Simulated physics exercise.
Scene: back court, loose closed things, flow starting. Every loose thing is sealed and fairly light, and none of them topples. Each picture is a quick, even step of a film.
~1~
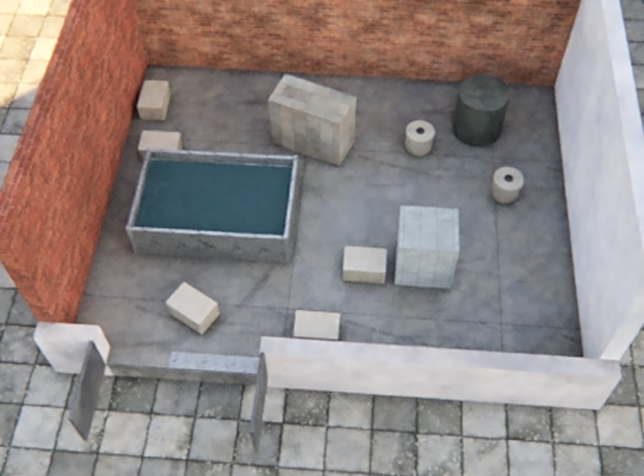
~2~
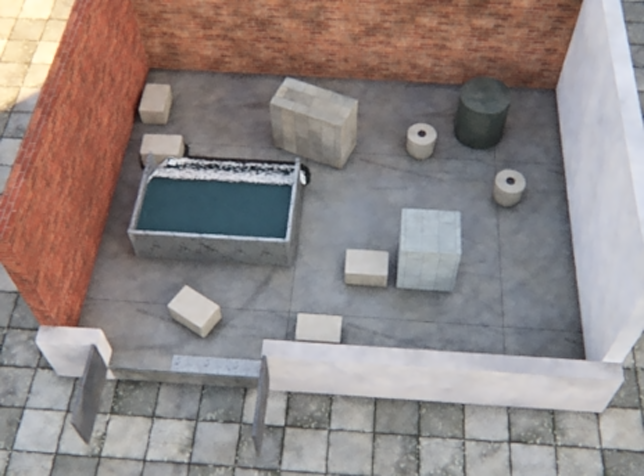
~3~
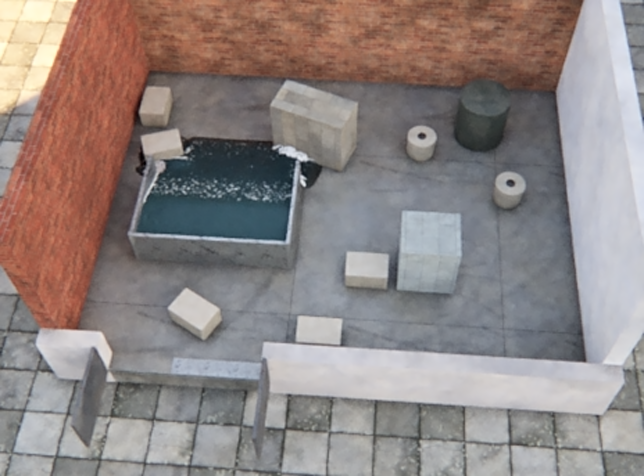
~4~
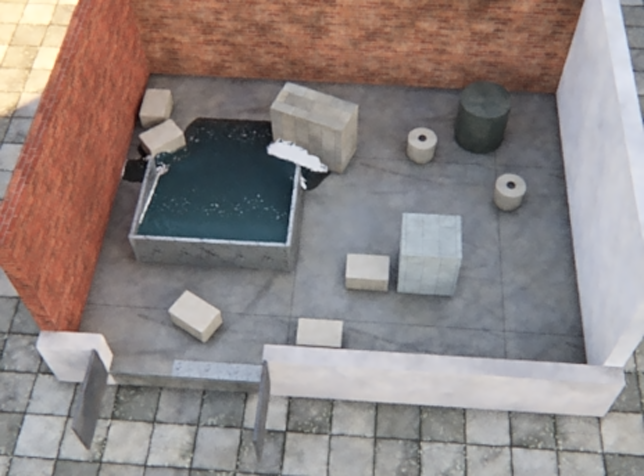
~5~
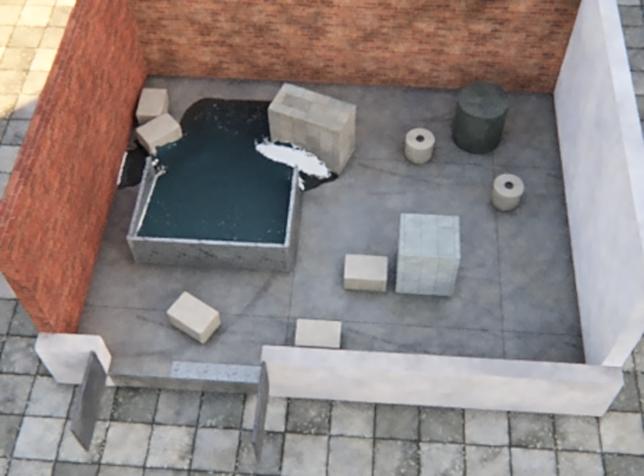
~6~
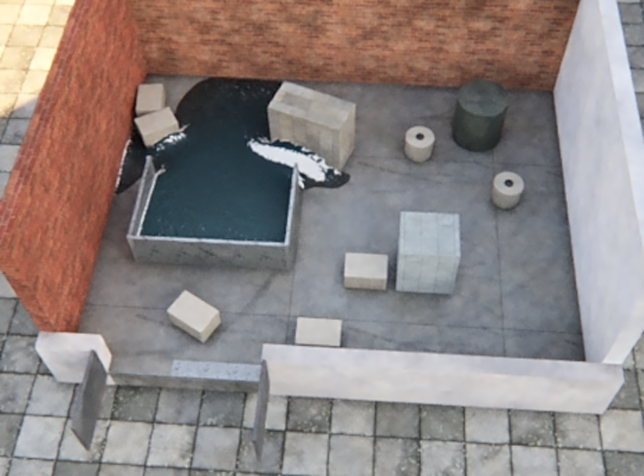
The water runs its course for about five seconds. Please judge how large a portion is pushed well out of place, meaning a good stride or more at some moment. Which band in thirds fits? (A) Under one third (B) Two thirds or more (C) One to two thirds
C, one to two thirds.
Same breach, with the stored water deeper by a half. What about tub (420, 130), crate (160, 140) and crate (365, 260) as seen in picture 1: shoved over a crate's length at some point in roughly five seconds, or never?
Taking them as listed - the full distance for the first, the full distance for the second, the full distance for the third.
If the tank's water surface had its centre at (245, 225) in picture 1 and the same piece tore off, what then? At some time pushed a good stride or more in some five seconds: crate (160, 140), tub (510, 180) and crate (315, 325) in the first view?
Item one travelled far enough, item two travelled far enough, item three not displaced far.
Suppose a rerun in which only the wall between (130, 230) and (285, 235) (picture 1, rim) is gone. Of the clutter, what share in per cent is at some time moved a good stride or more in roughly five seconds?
Around 30 in a hundred.
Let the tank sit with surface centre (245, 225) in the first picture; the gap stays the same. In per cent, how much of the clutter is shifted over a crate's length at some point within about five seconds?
Roughly 60 per cent.
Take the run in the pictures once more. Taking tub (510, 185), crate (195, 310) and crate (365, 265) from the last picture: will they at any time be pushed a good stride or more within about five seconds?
First displaced that much, second under that distance, third under that distance.
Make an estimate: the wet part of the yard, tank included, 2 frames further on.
Roughly 25 per cent.
A moment on, 1 of 7 are well off their spots; 0 afloat.
Next, 2 of 7 are well off their spots; 2 afloat.
Later, 2 of 7 are well off their spots; 3 afloat.
In the end, 4 of 7 are well off their spots, and 4 have been at some point; 4 afloat.
